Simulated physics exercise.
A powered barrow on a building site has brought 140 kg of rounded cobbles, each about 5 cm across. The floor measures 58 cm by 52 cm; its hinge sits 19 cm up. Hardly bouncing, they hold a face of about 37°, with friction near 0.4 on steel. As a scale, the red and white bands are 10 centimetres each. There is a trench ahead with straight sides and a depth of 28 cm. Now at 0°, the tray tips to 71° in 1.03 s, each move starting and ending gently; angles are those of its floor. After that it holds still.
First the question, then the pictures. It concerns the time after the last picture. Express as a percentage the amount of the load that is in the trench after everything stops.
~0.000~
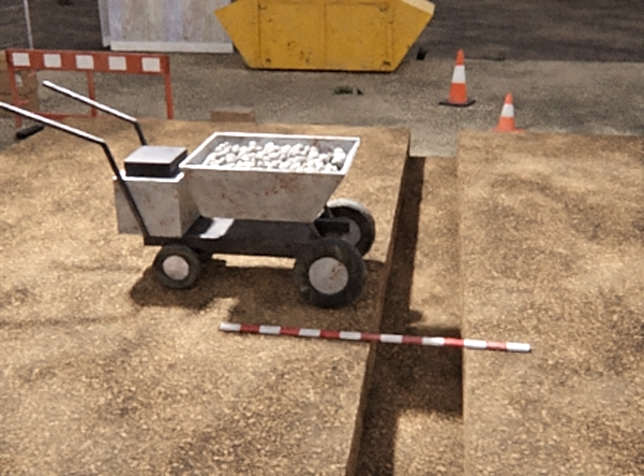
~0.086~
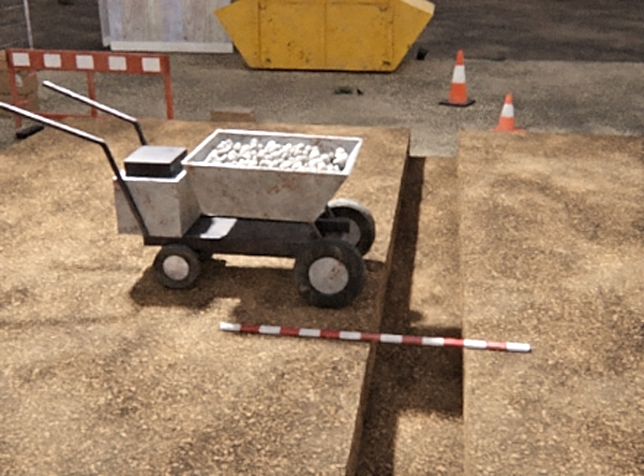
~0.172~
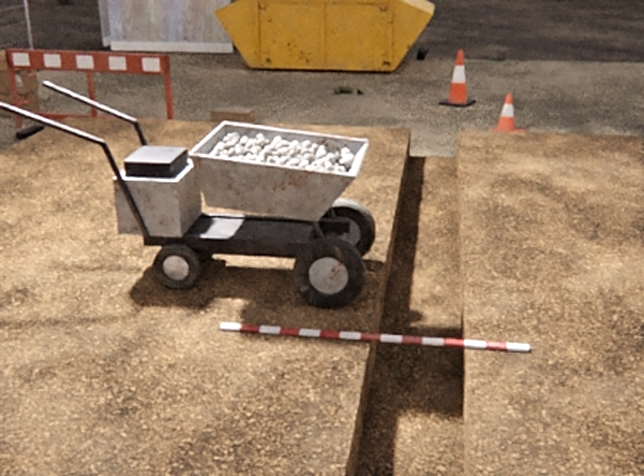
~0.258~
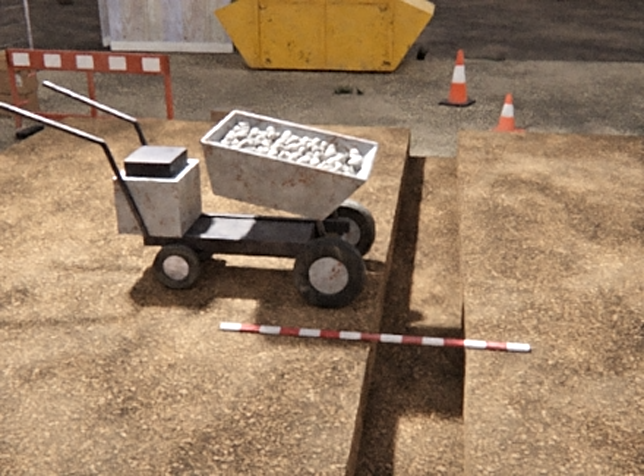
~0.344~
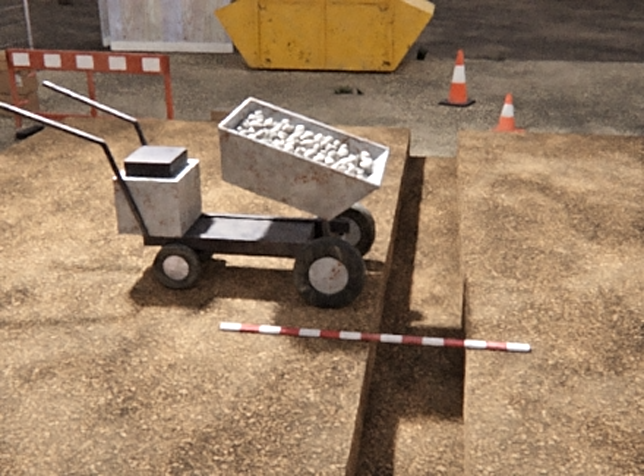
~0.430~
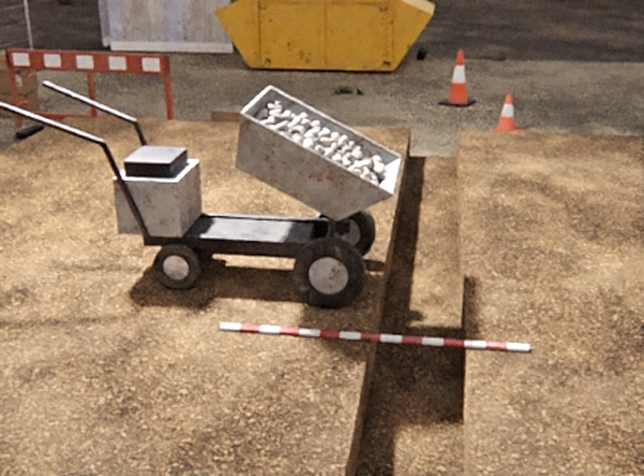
The amount is close to 44 per cent of the load.
After 0.8 s the floor is at 60°; 100 % in the tray; the foremost stones are at (430, 218).
After 1.1 s the floor is at 71°; 63 % in the tray, 8 % in the trench, 30 % past the trench; the foremost stones are at (529, 296).
After 1.5 s the floor is at 71°; 29 % in the tray, 15 % in the trench, 56 % past the trench; the foremost stones are at (638, 291).
After 3.4 s the floor is at 71°; 0 % in the tray, 44 % in the trench, 56 % past the trench; the foremost stones are past the picture's edge.
